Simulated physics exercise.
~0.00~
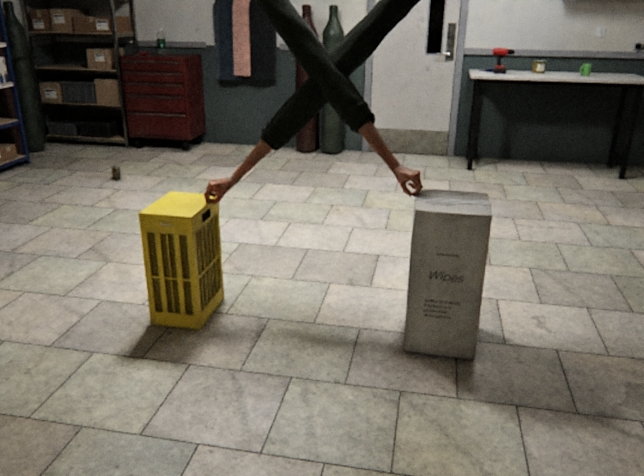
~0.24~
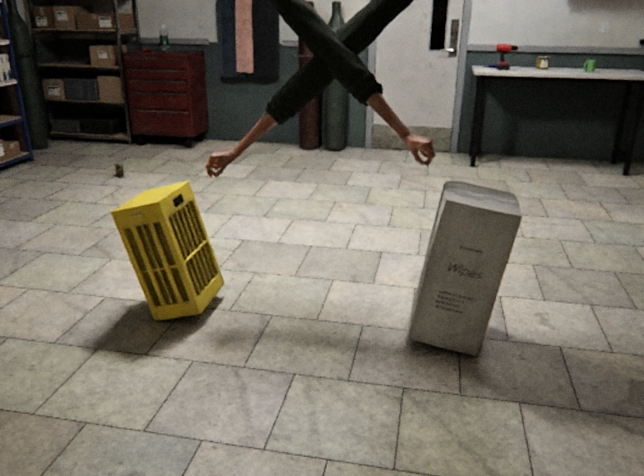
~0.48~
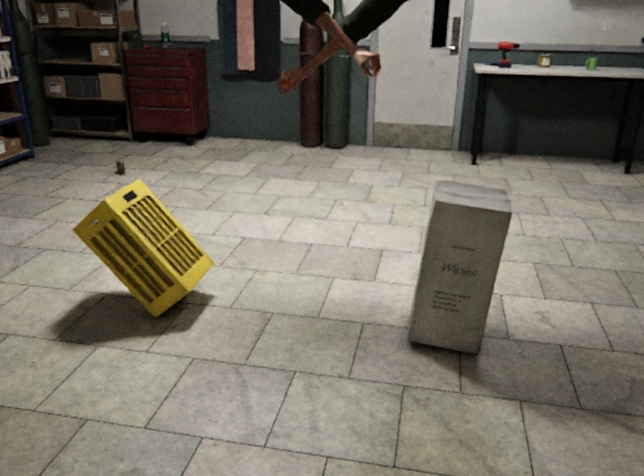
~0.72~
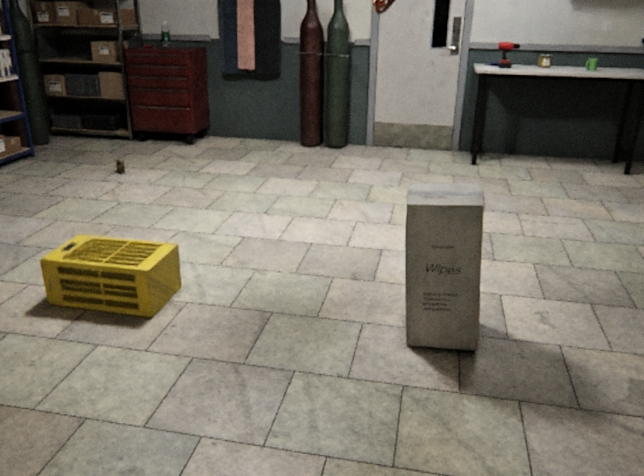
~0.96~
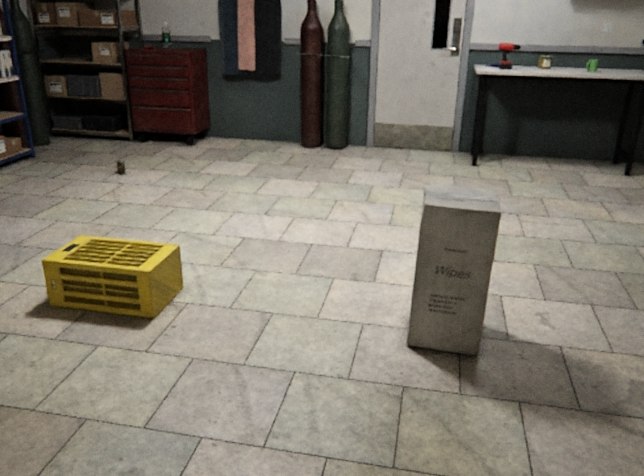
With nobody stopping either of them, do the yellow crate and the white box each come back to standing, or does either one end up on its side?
The yellow crate goes down on its side. The white box rocks back onto its base and stays standing.
